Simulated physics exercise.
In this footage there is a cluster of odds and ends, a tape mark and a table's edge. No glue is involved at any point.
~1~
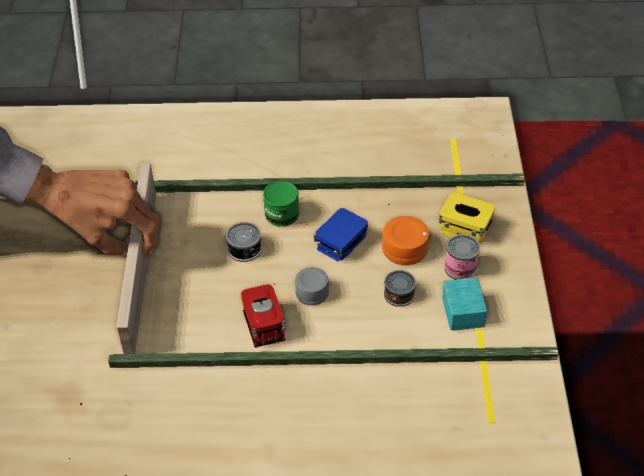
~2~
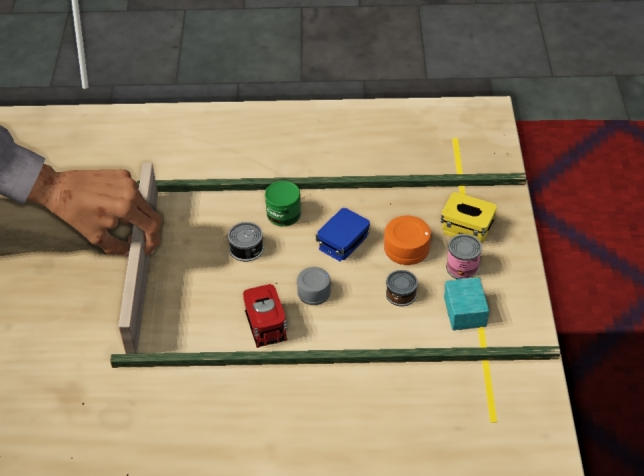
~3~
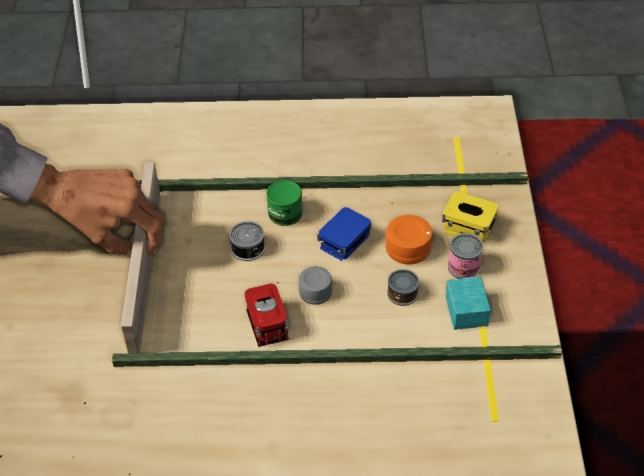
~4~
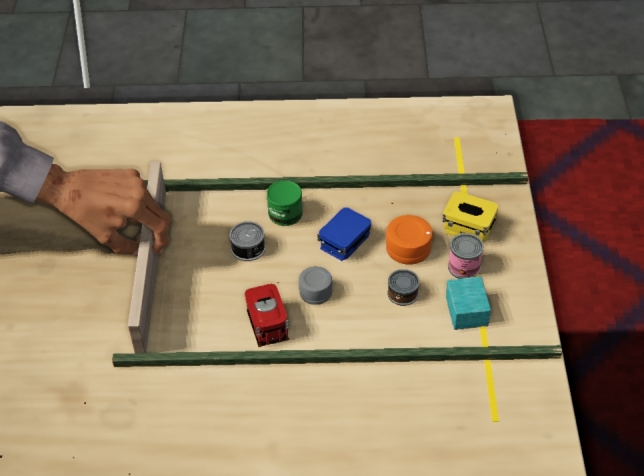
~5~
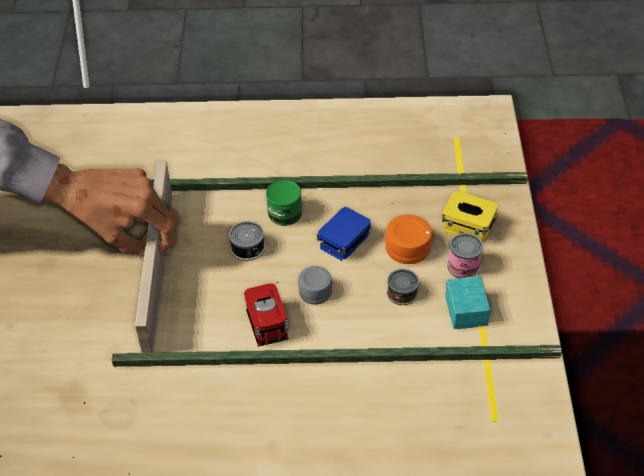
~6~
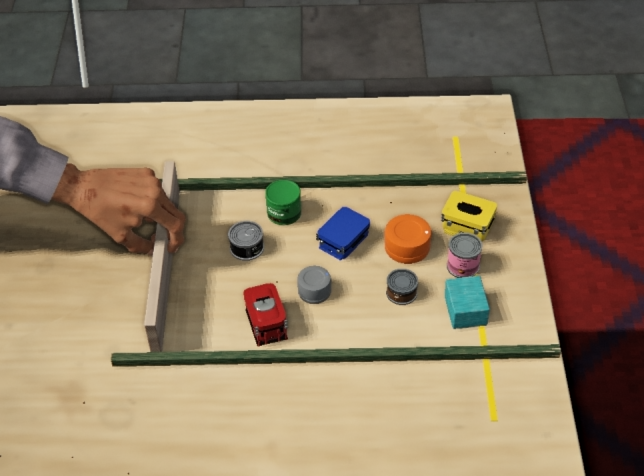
On a wooden tabletop, a hand holds an upright board at the left end of two green rails, with small colourful containers and blocks scattered between them near a yellow tape line. The board barely moves at first, then the hand slides it slightly right, while the objects stay practically in place.
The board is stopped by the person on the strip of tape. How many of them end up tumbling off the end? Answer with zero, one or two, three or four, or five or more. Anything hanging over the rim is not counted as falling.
One or two.
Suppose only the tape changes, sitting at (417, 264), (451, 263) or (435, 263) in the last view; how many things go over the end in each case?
Down on the floor: 0, 0 and 0.
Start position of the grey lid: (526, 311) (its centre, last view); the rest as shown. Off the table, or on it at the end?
The grey lid goes down.
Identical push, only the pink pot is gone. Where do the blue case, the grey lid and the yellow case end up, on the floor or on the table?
Blue case - safe, grey lid - safe, yellow case - safe.
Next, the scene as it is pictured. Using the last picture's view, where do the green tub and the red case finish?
Taking them in turn, first comes (483, 198), then (498, 312).
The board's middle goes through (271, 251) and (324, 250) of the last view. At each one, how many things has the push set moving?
Counting first: 3, next 6.
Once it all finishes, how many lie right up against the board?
The answer is 4.
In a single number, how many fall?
In all, 2 of them.
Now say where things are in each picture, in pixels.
Yellow case (466, 219); pink pot (462, 258); turquoise block (464, 304); board (138, 255); tape (470, 265), in the first frame.
Pink pot (464, 257); orange lid (407, 240), in the second frame.
Turquoise block (468, 303); red case (267, 315), in the third frame.
Yellow case (470, 218); board (149, 254), in the fourth frame.
Pink pot (465, 256); green tub (284, 203), in the fifth frame.
Yellow case (469, 217); pink pot (464, 256); turquoise block (467, 302); board (163, 253); tape (473, 262), in the sixth frame.
Early on, none off yet; yellow case at rest near (469, 217); pink pot at rest near (464, 256); turquoise block at rest near (467, 302).
A while later, none off yet; yellow case at rest near (469, 217); pink pot at rest near (468, 257); turquoise block at rest near (467, 302).
Further along, none off yet; yellow case travelled a little near (479, 211); pink pot travelled about its own width near (510, 274); turquoise block travelled about its own width near (495, 308).
Finally, the number that fall off is one or two; lost, orange lid and pink pot.
